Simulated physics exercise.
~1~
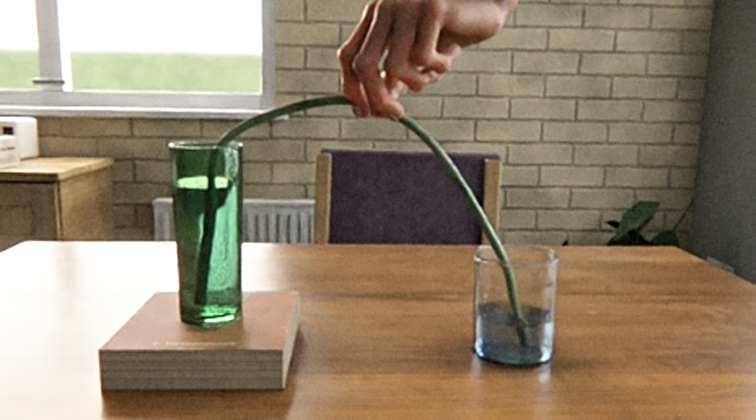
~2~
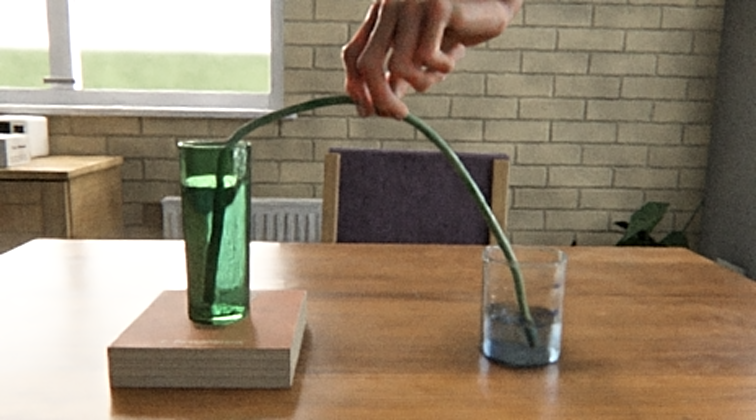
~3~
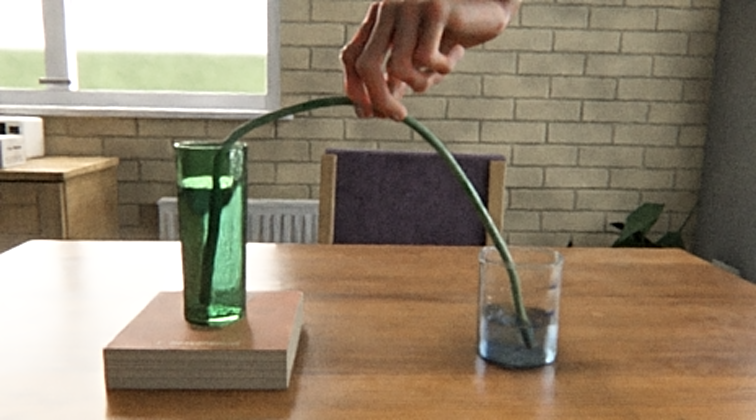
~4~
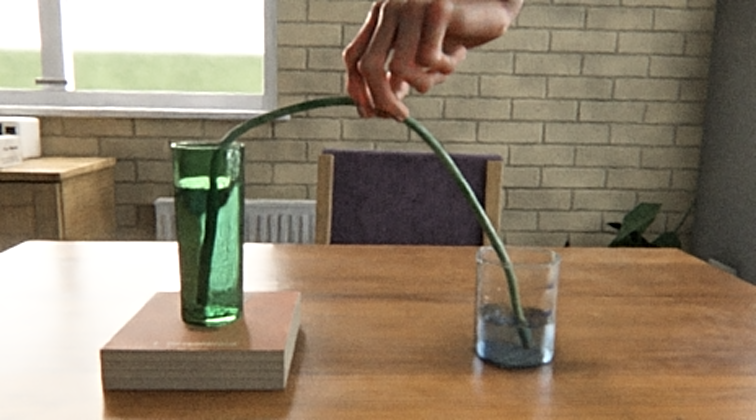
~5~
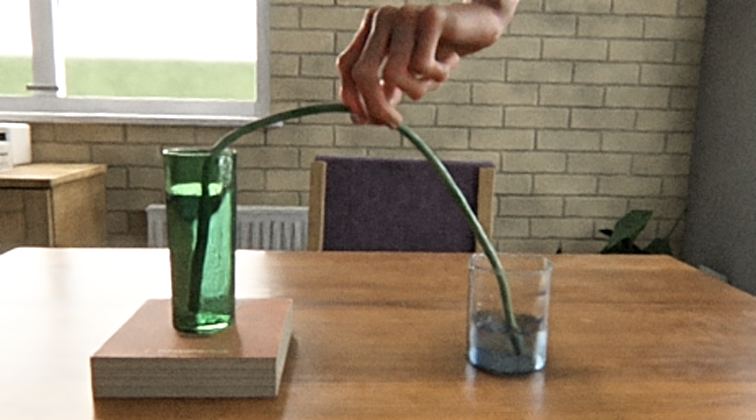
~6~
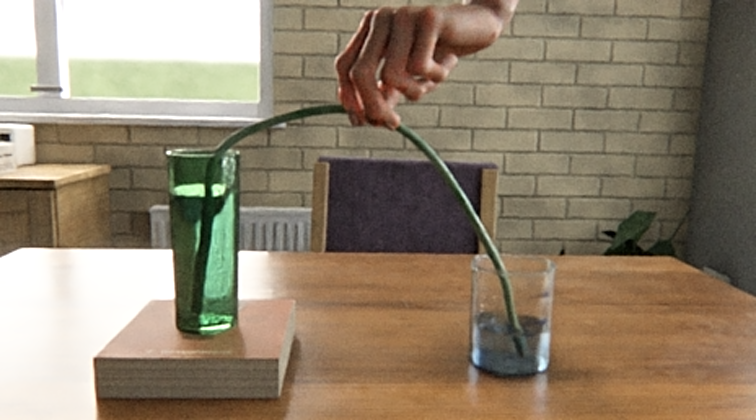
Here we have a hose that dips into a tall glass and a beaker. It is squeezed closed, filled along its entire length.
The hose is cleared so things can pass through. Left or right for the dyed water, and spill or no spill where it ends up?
Flow: Right, taker: No spill.
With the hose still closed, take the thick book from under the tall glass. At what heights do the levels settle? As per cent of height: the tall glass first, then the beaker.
In that order they come to 40 and 70 in a hundred of their heights.
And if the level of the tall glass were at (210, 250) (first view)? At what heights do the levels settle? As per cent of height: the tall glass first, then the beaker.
Roughly 10 % and 60 %.
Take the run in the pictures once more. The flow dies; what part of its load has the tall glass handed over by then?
Around 65 percent.
Soon after, the tall glass is about two thirds full; the beaker is about half full.
Later, the tall glass is about a third full; the beaker is about three quarters full.
In the end, the tall glass is about a quarter full; the beaker is nearly full; the two surfaces are level.
